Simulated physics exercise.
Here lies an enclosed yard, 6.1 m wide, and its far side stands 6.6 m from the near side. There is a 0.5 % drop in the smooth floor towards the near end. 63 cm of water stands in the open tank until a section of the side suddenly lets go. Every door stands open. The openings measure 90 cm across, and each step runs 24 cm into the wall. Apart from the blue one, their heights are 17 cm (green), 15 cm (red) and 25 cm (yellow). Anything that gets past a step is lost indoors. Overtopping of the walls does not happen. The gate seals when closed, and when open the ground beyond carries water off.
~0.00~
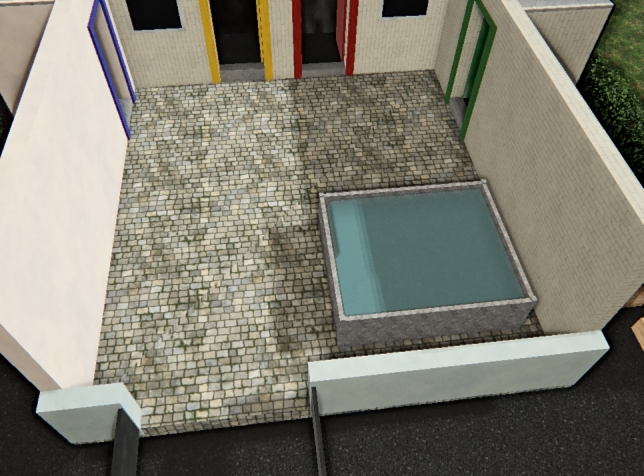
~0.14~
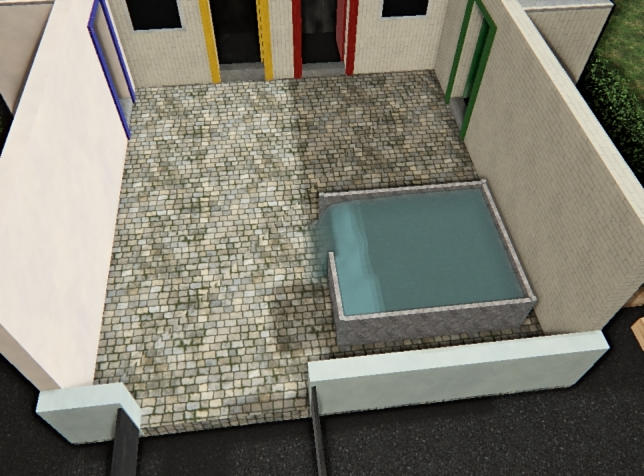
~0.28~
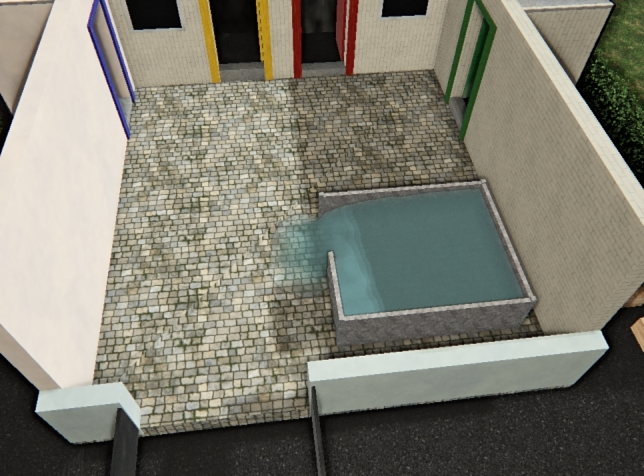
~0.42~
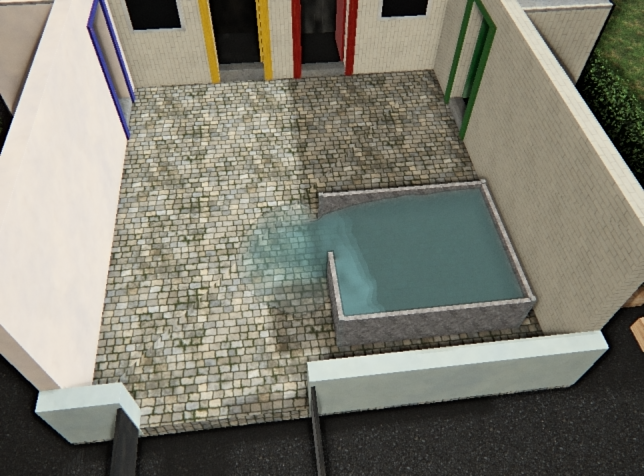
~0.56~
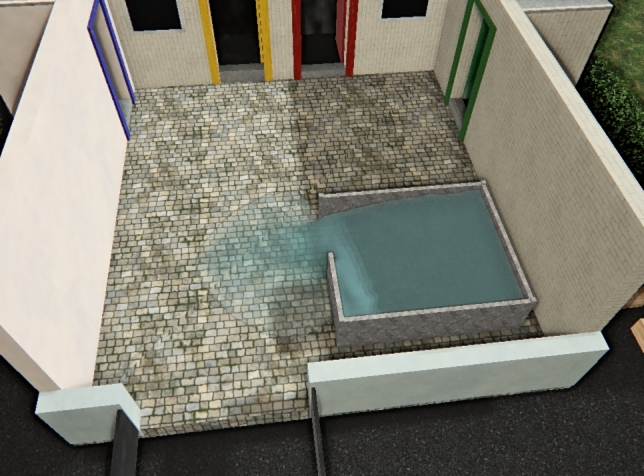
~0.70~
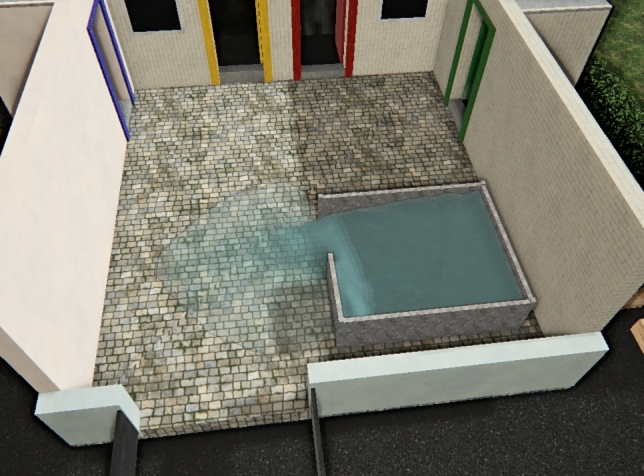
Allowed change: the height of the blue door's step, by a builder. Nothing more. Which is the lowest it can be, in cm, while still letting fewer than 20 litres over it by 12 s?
No lower than about 11.5 cm.
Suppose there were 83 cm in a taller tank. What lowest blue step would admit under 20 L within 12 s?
Something near 17 cm should do.
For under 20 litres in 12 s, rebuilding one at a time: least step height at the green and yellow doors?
Close to 6.0 cm (green) and close to 6.0 cm (yellow).
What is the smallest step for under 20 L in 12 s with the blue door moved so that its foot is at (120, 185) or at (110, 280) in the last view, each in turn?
In turn: Roughly 16 cm, roughly 21 cm.
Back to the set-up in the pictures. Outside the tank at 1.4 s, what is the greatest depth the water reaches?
Max depth: About 36 cm.
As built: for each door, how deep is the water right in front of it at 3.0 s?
Door by door, in centimetres - green 0, blue 11, red 0, yellow 0.
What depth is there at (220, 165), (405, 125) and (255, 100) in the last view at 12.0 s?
That's 5, 8 and 5 cm, in the order given.
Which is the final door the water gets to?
The answer is the green door.
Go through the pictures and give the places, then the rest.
The first frame shows still water, 63 cm deep, in the open tank at (419, 247); the blue door at (115, 73) is dry.
In the second frame, the front is at (314, 279), 0.3 m from the gap at (327, 244); 0.2 m2 of floor is wet, 63 cm left at the back.
In the third frame, water pours out at (327, 245) and has run 0.8 m, to (276, 272); about 10 cm deep outside, 63 cm at the back.
In the fourth frame, the front is at (244, 272), 1.3 m from the gap at (327, 245); 1.8 m2 of floor is wet, 63 cm left at the back.
In the fifth frame, water pours out at (327, 246) and has run 1.9 m, to (203, 273); about 5 cm deep outside, 63 cm at the back.
In the sixth frame, the front is at (163, 268), 2.5 m from the gap at (327, 247); 4.7 m2 of floor is wet, 62 cm left at the back; 2.9 m in a straight line remain to the blue door at (115, 75).
After 1.4 s water covers 30 % of the floor, deepest (36 cm) near (312, 245); it has not reached the blue door.
After 3.0 s water covers 45 % of the floor, deepest (32 cm) near (89, 416); 11 cm at the blue door, 0 litres in over its 14 cm step.
After 12.0 s water covers 100 % of the floor, deepest (12 cm) near (545, 364); 7 cm at the blue door, 7 litres in over its 14 cm step.
At the blue door as built, the water arrived by 2.1 s and peaked near 15 cm at 5.6 s.
With a step of 9.5 cm, 43 litres would have come in within the 12 s; with 12.5 cm, 14 litres. So under 20 litres takes about 11.5 cm.
